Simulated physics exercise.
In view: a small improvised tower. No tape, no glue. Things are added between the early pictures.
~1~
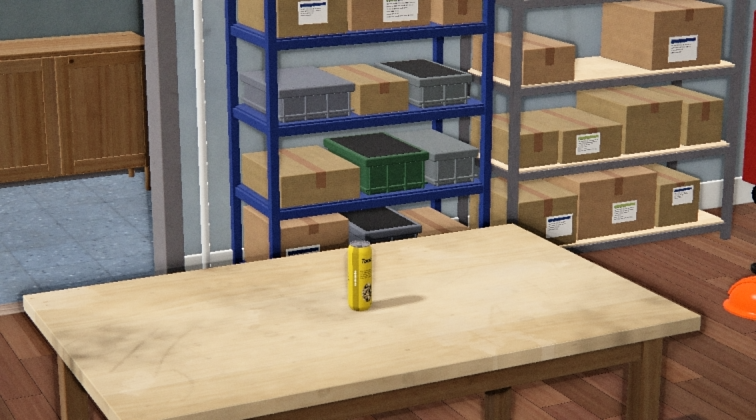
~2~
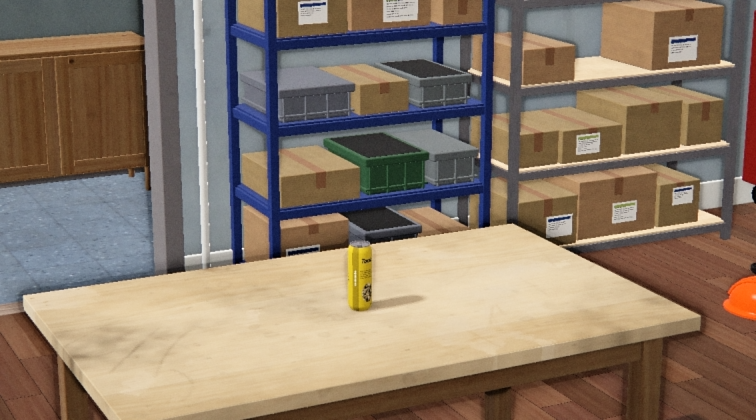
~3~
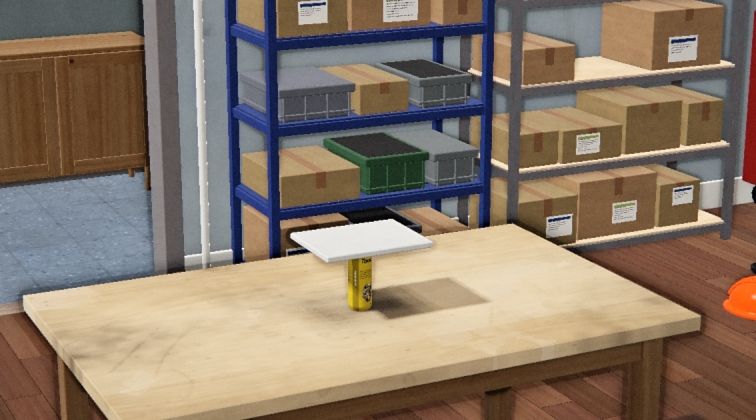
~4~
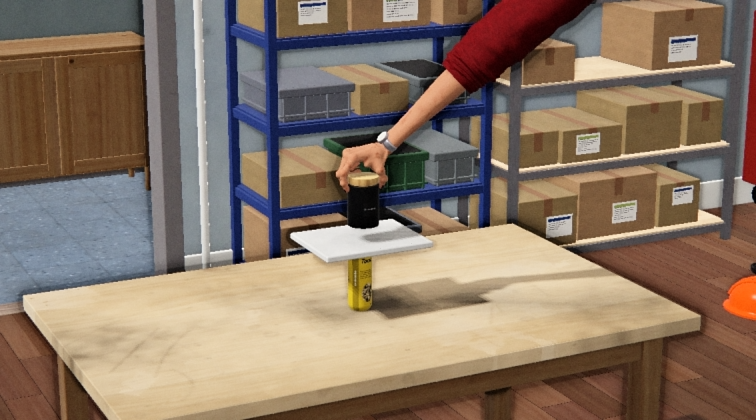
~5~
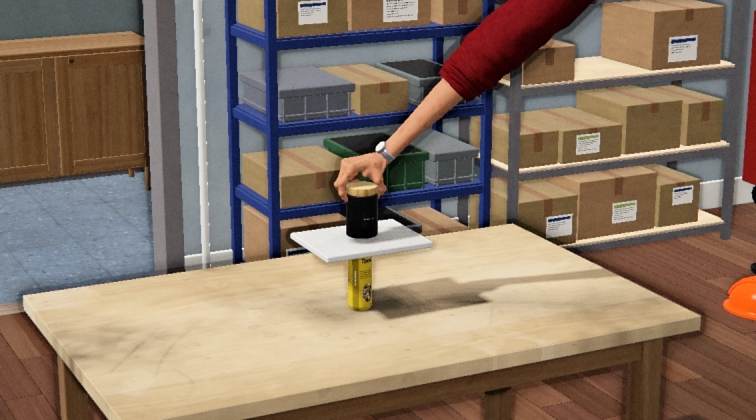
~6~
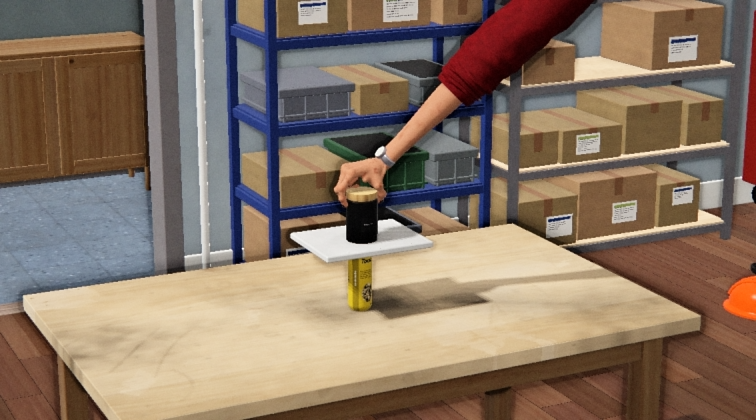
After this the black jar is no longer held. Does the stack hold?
The stack keeps its balance.
Then, 0.60 s later than the last frame, all is still.
Then, 1.40 s later than the last frame, black jar resting near (362, 216).
When it is over, all 3 as before. End places, in pixels of the last picture, black jar near (362, 216). The stack holds.
